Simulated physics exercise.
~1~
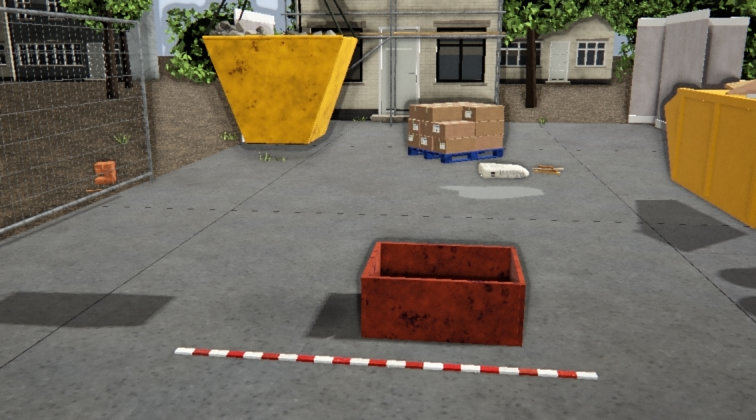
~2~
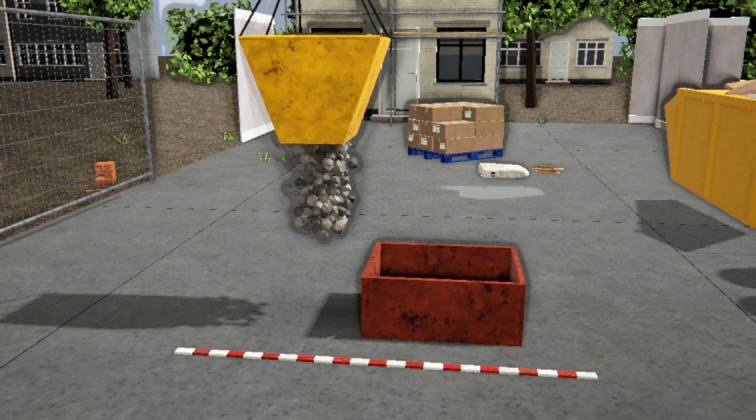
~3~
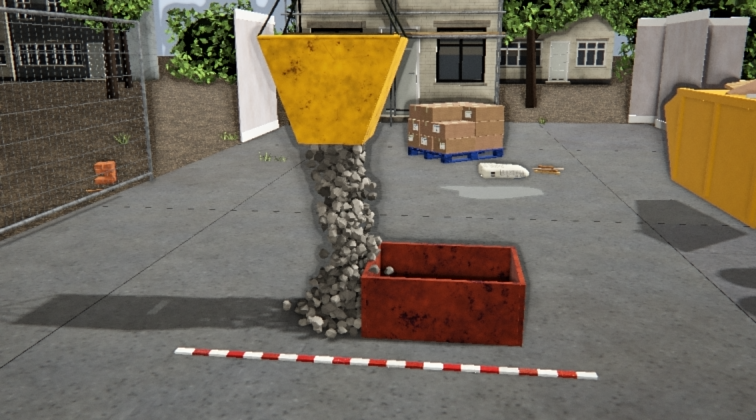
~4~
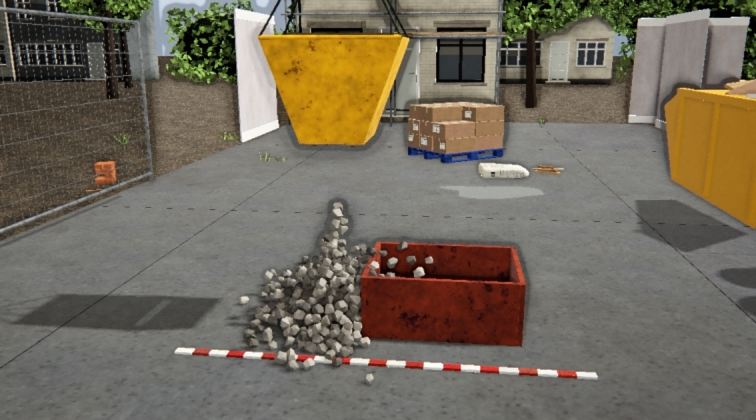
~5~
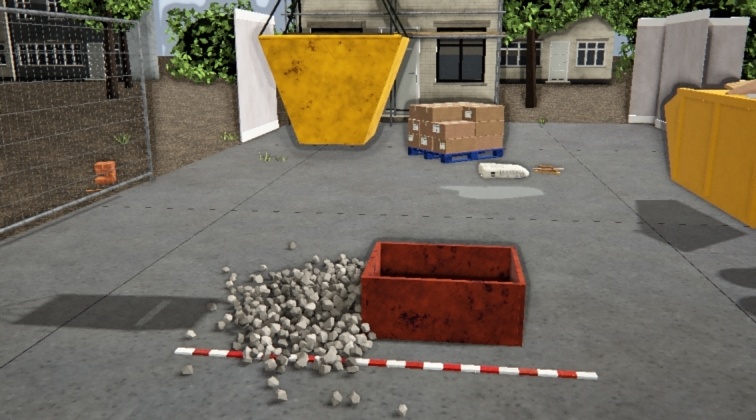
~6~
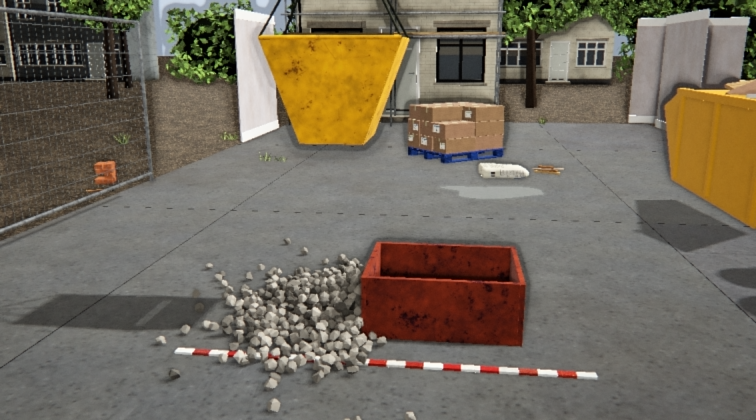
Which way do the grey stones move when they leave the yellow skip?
The stones move down, falling from the bottom of the skip towards the ground.
A yellow skip moves right and drops grey stones, mostly in a heap left of the red bin.
